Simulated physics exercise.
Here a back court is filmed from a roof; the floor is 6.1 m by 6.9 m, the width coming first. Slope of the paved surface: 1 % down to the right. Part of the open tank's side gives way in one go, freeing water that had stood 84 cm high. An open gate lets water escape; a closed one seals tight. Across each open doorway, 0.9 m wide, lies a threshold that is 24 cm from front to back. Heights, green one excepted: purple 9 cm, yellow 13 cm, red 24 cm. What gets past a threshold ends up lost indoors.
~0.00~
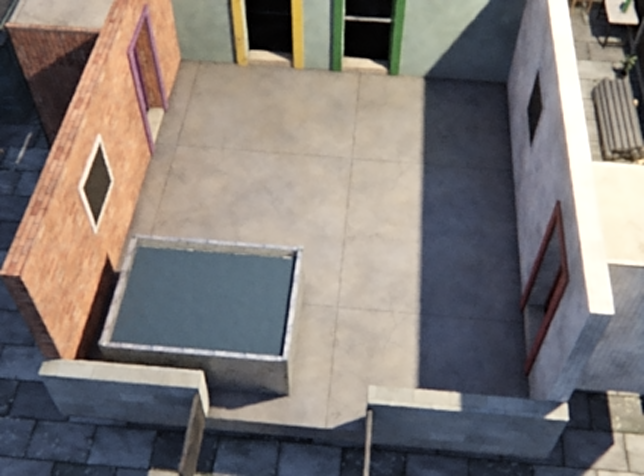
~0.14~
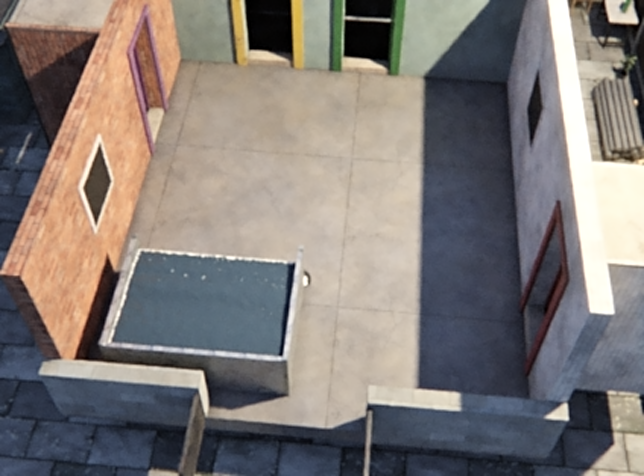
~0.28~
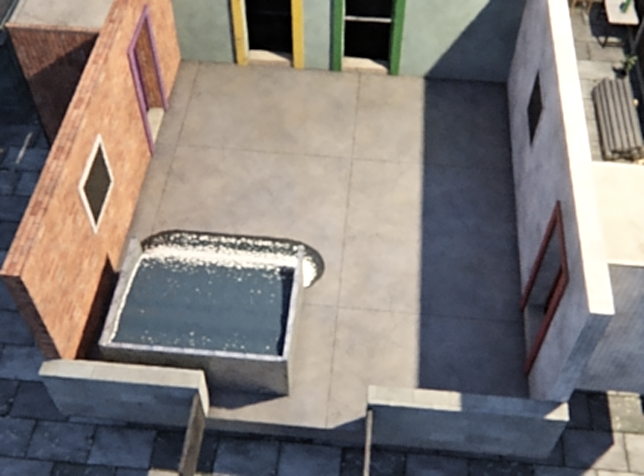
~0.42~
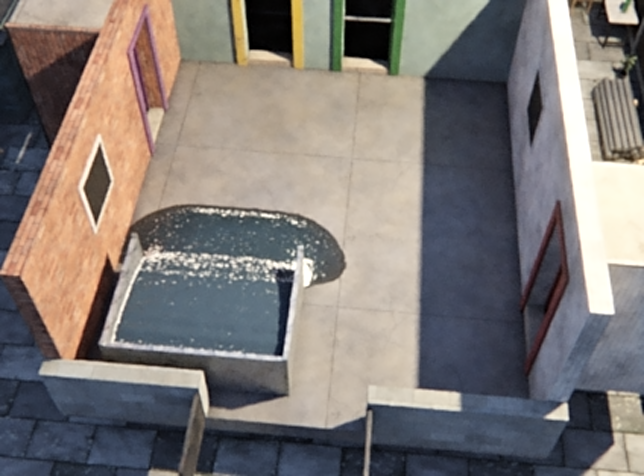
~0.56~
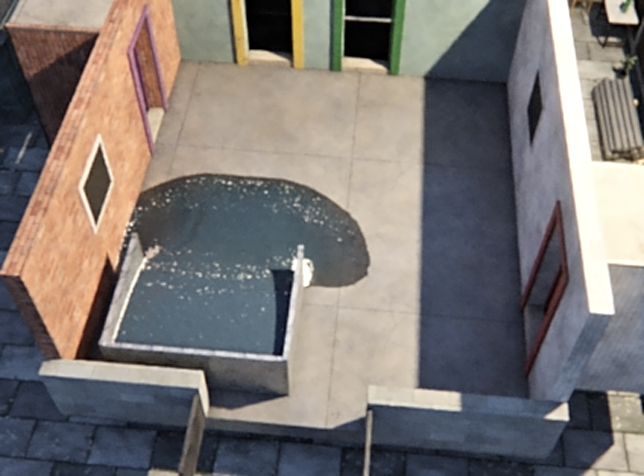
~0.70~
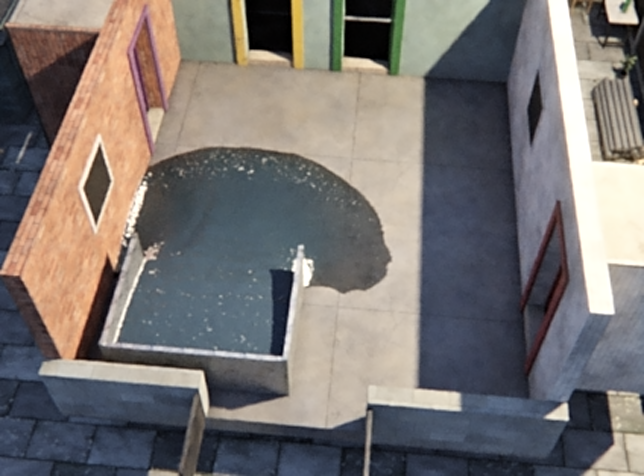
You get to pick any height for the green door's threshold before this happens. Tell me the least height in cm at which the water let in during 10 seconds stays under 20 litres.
It should be about 21 cm.
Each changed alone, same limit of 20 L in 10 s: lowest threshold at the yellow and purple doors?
About 31 cm at yellow and 9.5 cm at purple.
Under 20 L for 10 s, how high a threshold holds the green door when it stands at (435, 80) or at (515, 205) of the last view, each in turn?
Roughly 16 and 10.5 cm.
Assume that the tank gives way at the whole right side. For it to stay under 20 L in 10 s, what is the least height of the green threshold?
Then something near 12.0 cm.
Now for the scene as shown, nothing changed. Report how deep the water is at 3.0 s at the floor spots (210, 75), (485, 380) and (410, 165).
First 33, then 0, then 3 cm.
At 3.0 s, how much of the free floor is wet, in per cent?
Wet share: Around 65 %.
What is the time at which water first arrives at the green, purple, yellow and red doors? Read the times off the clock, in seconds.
Reading them off: Green 1.5 s, then purple 0.9 s, then yellow 1.2 s, then red 6.0 s.
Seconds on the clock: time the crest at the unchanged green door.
Near 2.4 seconds.
After 1.4 s water covers 55 % of the floor, deepest (30 cm) near (305, 69); it has not reached the green door.
After 3.0 s water covers 65 % of the floor, deepest (42 cm) near (499, 83); 23 cm at the green door, 84 litres in over its 11 cm threshold.
After 10.0 s water covers 95 % of the floor, deepest (18 cm) near (521, 429); 9 cm at the green door, 128 litres in over its 11 cm threshold.
At the green door as built, the water arrived by 1.5 s and peaked near 27 cm at 2.4 s.
Run again over the same 10 s with other heights there, 38 litres in over 18.5 cm, 5 litres over 25 cm. The limit of 20 litres is kept from about 21 cm up.
